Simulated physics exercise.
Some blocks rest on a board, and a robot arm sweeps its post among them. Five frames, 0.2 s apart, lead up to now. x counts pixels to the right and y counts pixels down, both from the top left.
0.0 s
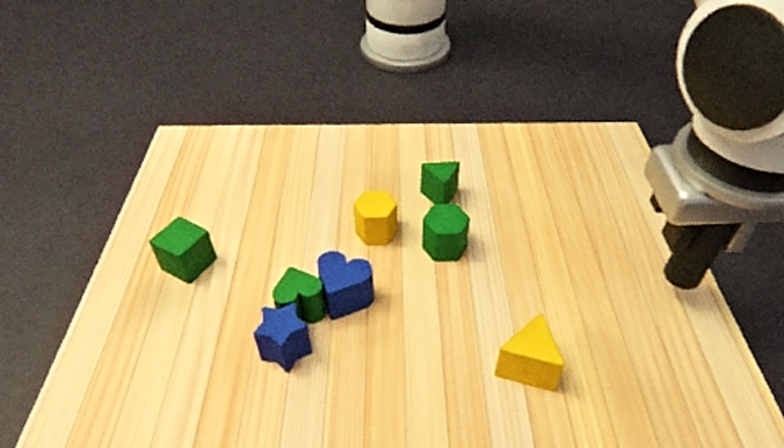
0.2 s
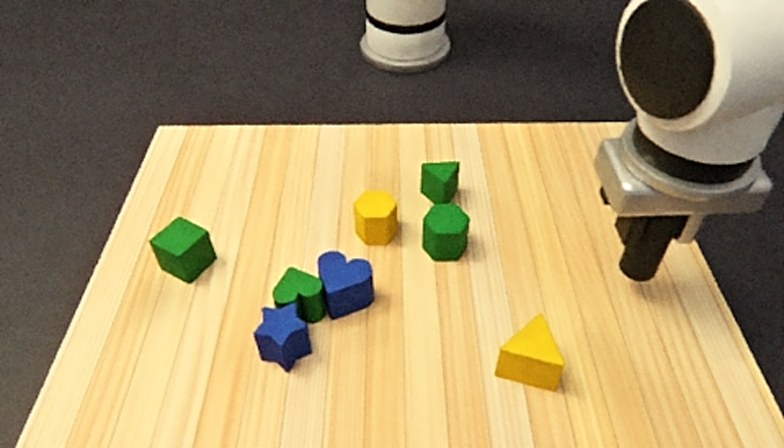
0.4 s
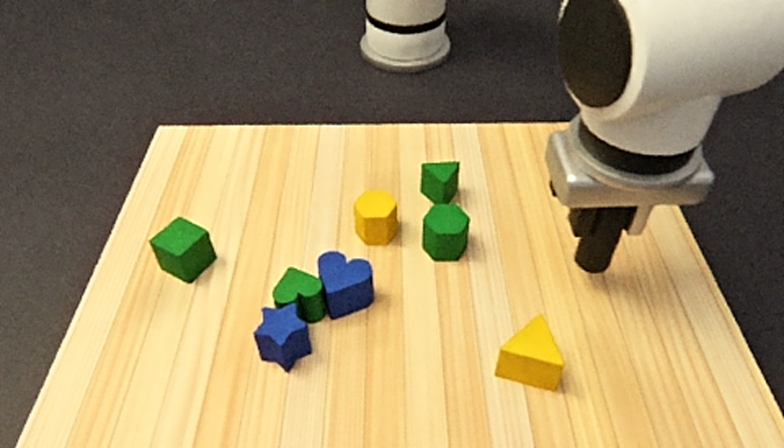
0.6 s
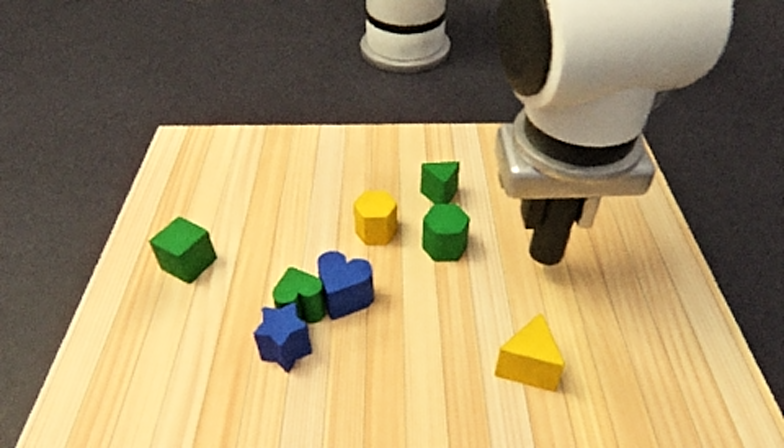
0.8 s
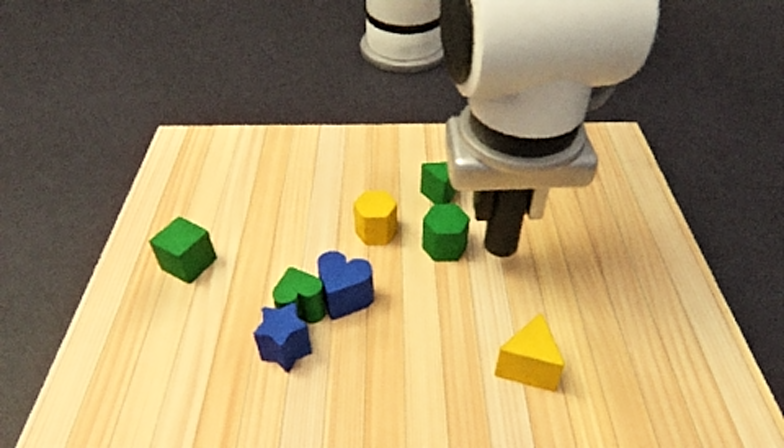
A robot arm swept its dark post steadily leftward across the right side of a wooden board, coming in close beside the green hexagon, while the green, blue and yellow blocks all stayed still.
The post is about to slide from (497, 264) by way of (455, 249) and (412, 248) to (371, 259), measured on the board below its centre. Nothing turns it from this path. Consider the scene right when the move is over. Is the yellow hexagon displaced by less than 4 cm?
It seems not.
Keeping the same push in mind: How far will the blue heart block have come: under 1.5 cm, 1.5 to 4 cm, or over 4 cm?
It gets moved under 1.5 cm.
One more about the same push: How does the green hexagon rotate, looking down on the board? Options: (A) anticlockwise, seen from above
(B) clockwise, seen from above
I choose B.
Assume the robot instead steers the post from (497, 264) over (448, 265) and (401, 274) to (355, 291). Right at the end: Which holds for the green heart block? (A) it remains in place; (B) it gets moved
That would be B.
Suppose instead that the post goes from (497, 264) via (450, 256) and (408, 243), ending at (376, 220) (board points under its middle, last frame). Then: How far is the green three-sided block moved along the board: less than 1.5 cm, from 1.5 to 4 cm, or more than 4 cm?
Below 1.5 cm.
On the path given first. One third of the way, post (457, 231); green hexagon (421, 212).
Two thirds of the way, post (412, 229); yellow hexagon (342, 195); green hexagon (378, 207).
At the end, post (370, 240); blue heart block in place; yellow hexagon (323, 188), turned 25° clockwise; green hexagon (350, 208), turned 30° clockwise.
